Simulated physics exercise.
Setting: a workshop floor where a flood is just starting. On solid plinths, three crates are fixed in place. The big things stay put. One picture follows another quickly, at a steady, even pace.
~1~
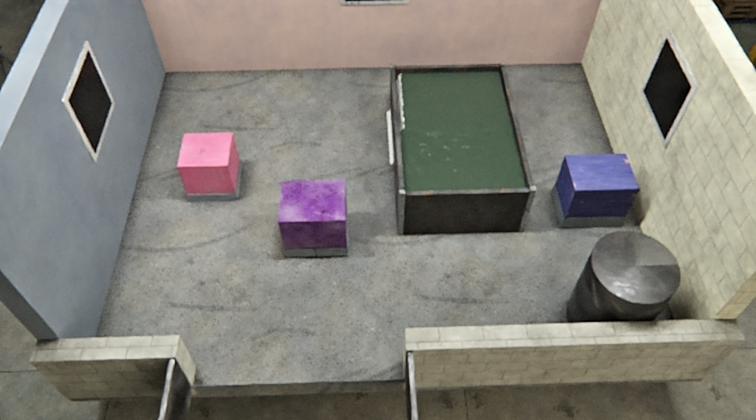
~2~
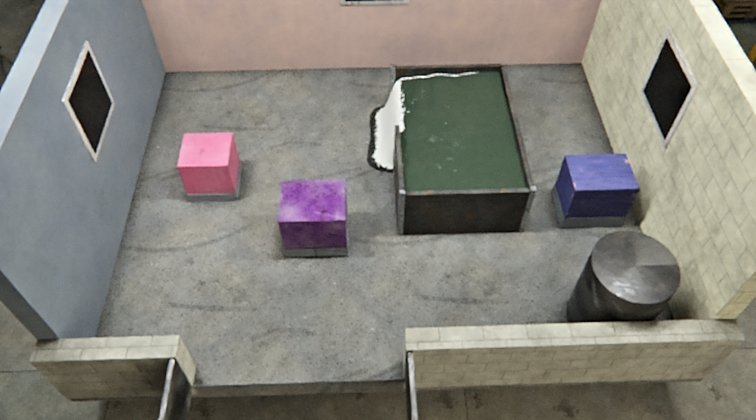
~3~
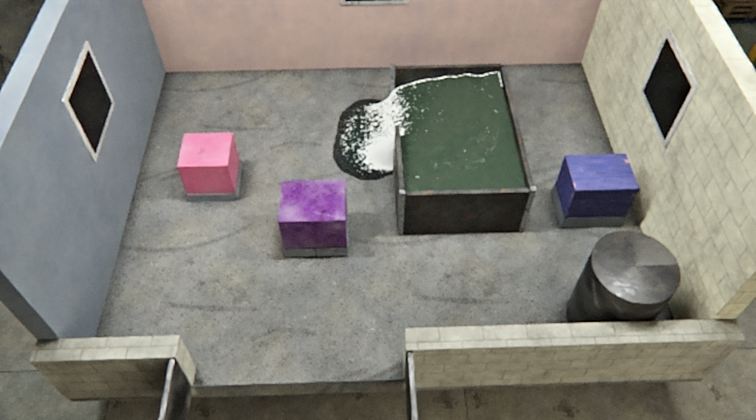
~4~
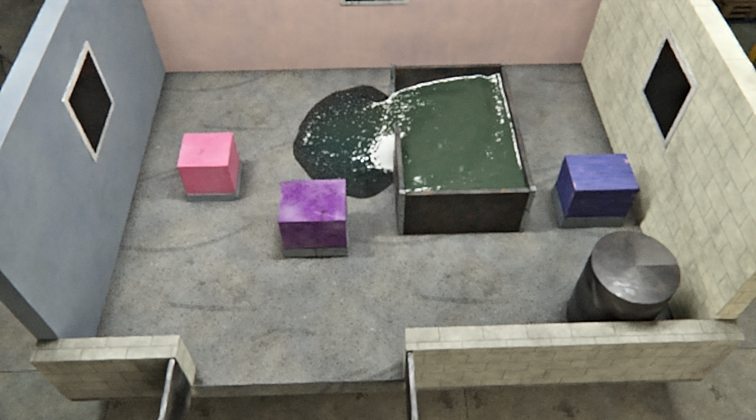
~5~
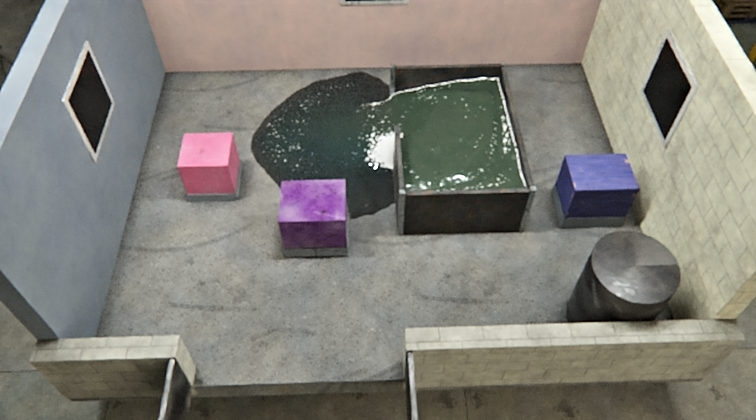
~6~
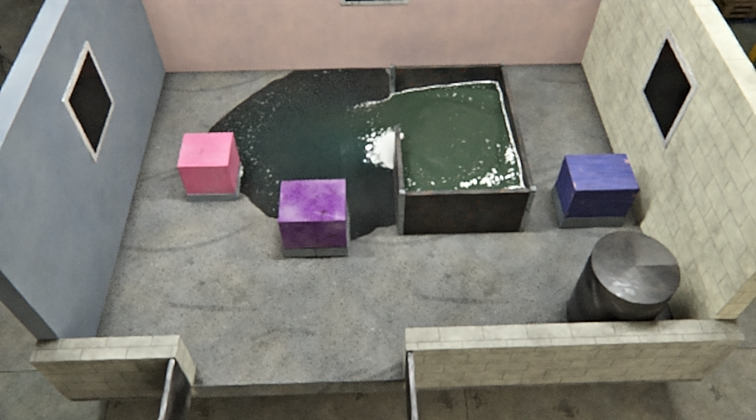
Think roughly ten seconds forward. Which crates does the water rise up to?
The purple crate is protected by its plinth; the pink crate is not protected by its plinth; the blue crate is protected by its plinth.
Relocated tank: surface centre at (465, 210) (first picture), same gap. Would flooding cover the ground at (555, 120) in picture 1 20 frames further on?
At that spot: Bone-dry.
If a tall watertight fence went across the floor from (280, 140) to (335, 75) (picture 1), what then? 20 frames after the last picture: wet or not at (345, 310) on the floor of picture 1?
At that place: Free of water.
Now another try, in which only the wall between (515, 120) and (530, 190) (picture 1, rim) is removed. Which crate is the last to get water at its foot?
The pink one.
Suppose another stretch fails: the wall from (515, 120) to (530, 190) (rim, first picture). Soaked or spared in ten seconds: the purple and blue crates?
My take: The purple one stays clear, while the blue one gets flooded.
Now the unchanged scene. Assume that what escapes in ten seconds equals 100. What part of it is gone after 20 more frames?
Estimate: Some 5 %.
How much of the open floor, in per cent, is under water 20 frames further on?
It comes to roughly 50 in a hundred.
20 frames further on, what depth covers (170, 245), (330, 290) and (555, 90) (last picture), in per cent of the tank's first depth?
About 6, 0 and 0 percent, in that order.
A moment on, water covers 30 % of the floor; the purple crate water round its plinth, the pink crate water round its plinth, the blue crate not reached.
Next, water covers 45 % of the floor; the purple crate water round its plinth, the pink crate water round its plinth, the blue crate not reached.
Then, water covers 50 % of the floor; the purple crate water round its plinth, the pink crate water round its plinth, the blue crate not reached.
Later, water covers 70 % of the floor; the purple crate water round its plinth, the pink crate water round its plinth, the blue crate not reached.
In the end, water covers 95 % of the floor; the purple crate stayed above the water, the pink crate was topped, the blue crate stayed above the water.
